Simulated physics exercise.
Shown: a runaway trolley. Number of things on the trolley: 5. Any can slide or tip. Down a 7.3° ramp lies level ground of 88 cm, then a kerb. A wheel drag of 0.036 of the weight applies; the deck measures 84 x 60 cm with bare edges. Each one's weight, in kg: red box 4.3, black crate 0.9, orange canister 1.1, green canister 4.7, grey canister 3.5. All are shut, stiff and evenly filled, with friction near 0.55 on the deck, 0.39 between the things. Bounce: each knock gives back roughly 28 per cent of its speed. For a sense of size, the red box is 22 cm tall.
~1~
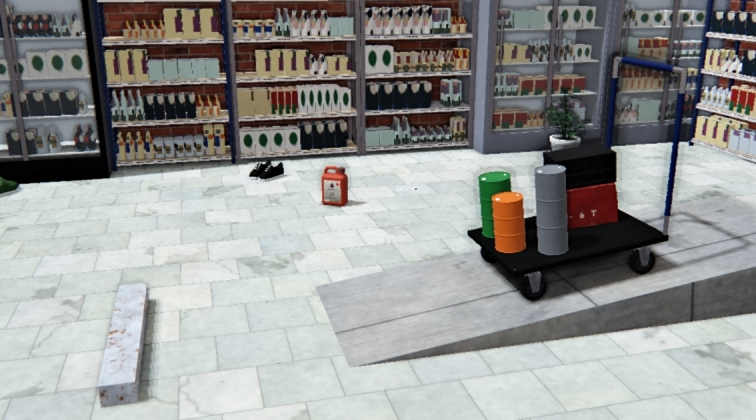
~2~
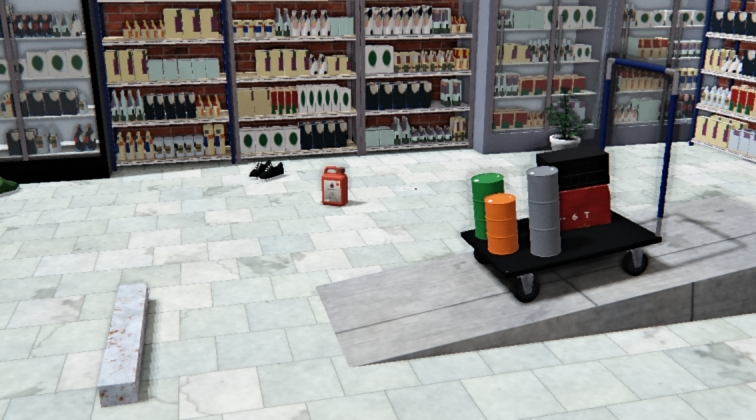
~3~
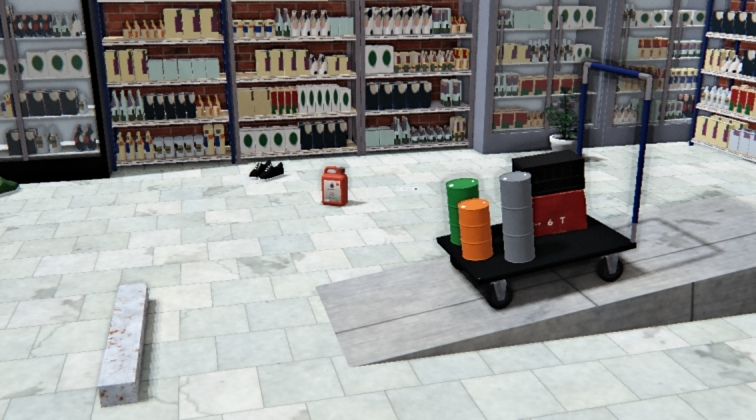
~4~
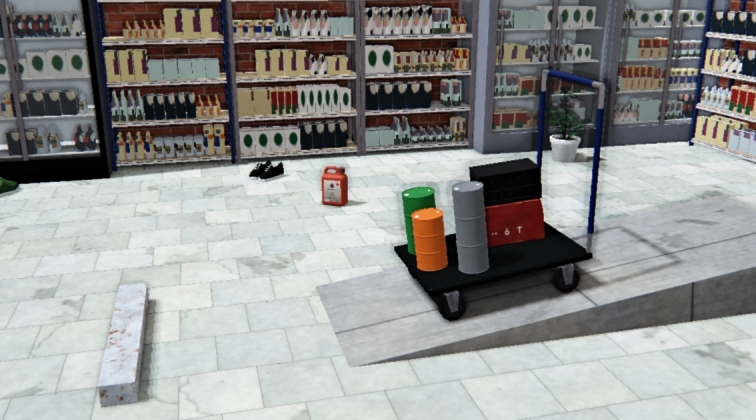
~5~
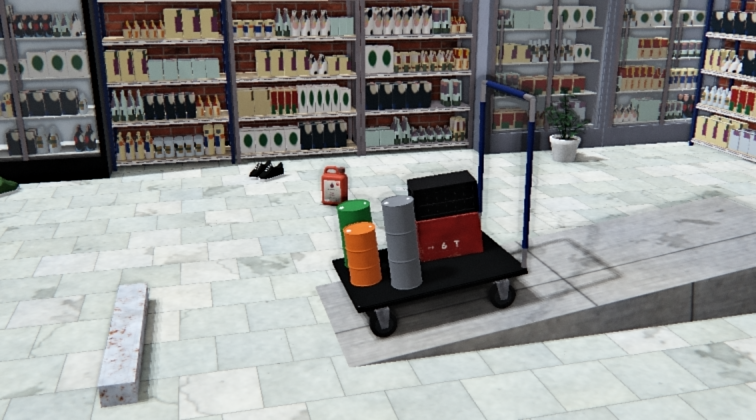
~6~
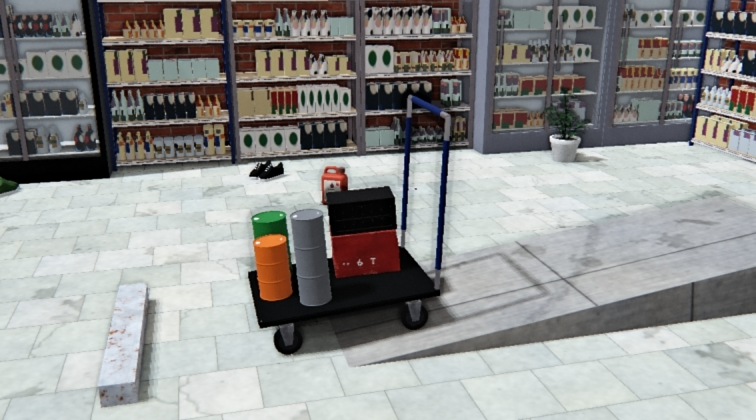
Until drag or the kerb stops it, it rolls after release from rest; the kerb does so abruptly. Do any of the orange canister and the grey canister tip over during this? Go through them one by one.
The orange canister tips over. The grey canister tips over.
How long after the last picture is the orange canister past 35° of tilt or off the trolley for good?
Near 0.5 s on the clock.
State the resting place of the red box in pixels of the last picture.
It settles somewhere near (222, 265).
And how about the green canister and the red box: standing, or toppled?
Final state - green canister: Goes over; red box: Remains on its base.
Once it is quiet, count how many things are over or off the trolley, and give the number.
Tally: 3.
Then, 0.60 s later than the last frame, trolley at the kerb; orange canister and green canister now off the trolley; grey canister rocked 29° off its seat near (146, 273); black crate 18 cm from its spot.
Then, 0.90 s later than the last frame, trolley at the kerb; grey canister now off the trolley; black crate 23 cm from its spot; red box 13 cm from its spot.
When it is over, off the trolley and tipped over, orange canister, green canister and grey canister; not toppled but over 10 cm from the start, red box and black crate. End places, in pixels of the last picture, orange canister near (75, 337).
